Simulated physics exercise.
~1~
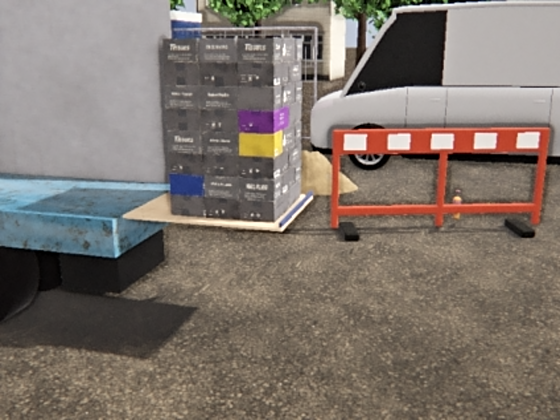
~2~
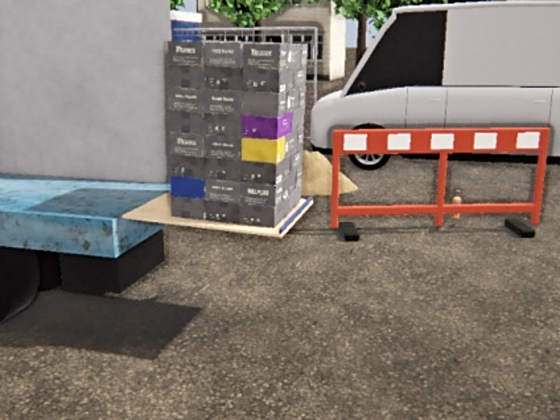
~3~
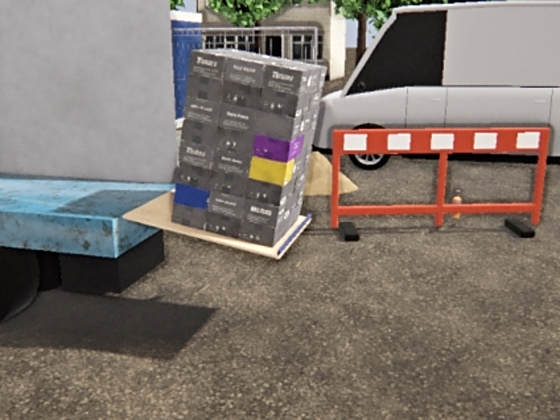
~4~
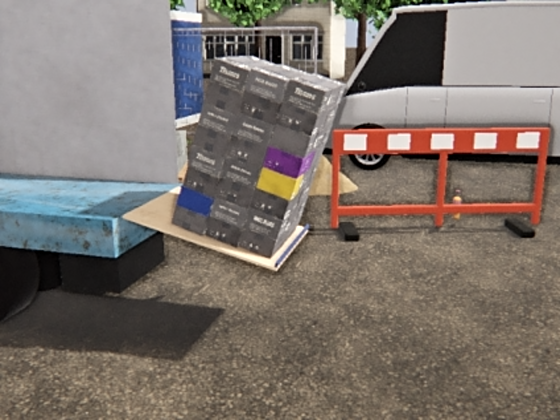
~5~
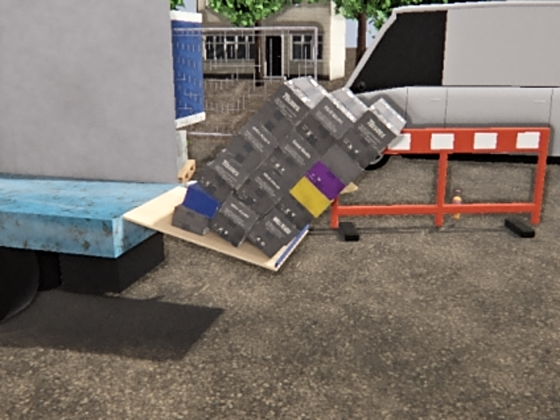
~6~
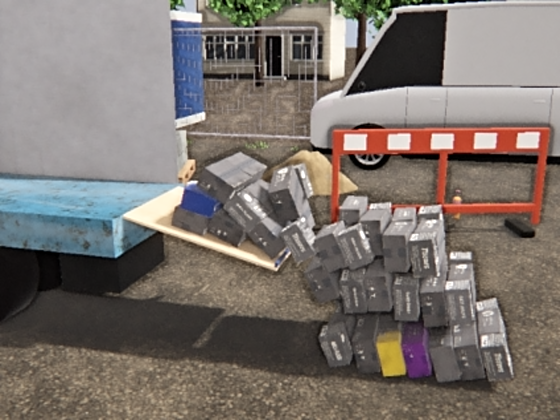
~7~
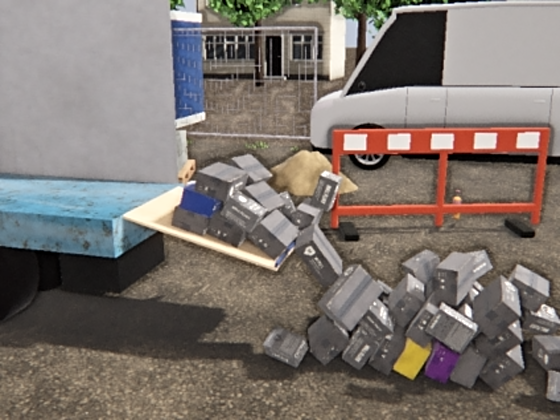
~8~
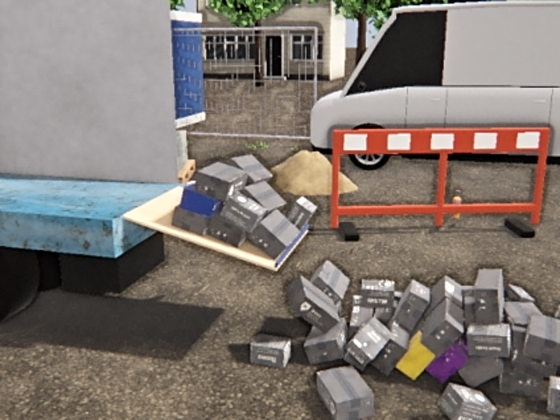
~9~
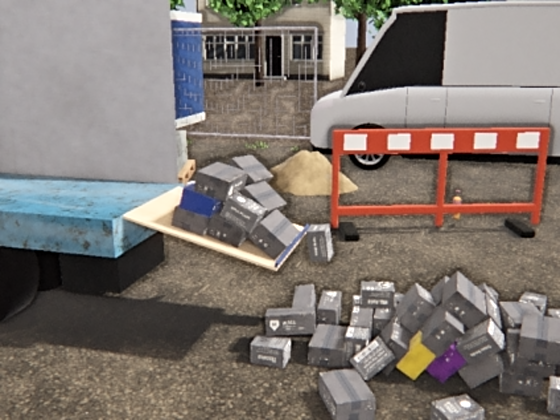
A lorry's tail lift tilts downward to the right, and the tall stack of grey shoe boxes on it leans, topples over the outer edge and scatters across the ground, ending with the purple and yellow boxes in the heap while a smaller pile, including the blue one, stays aboard.
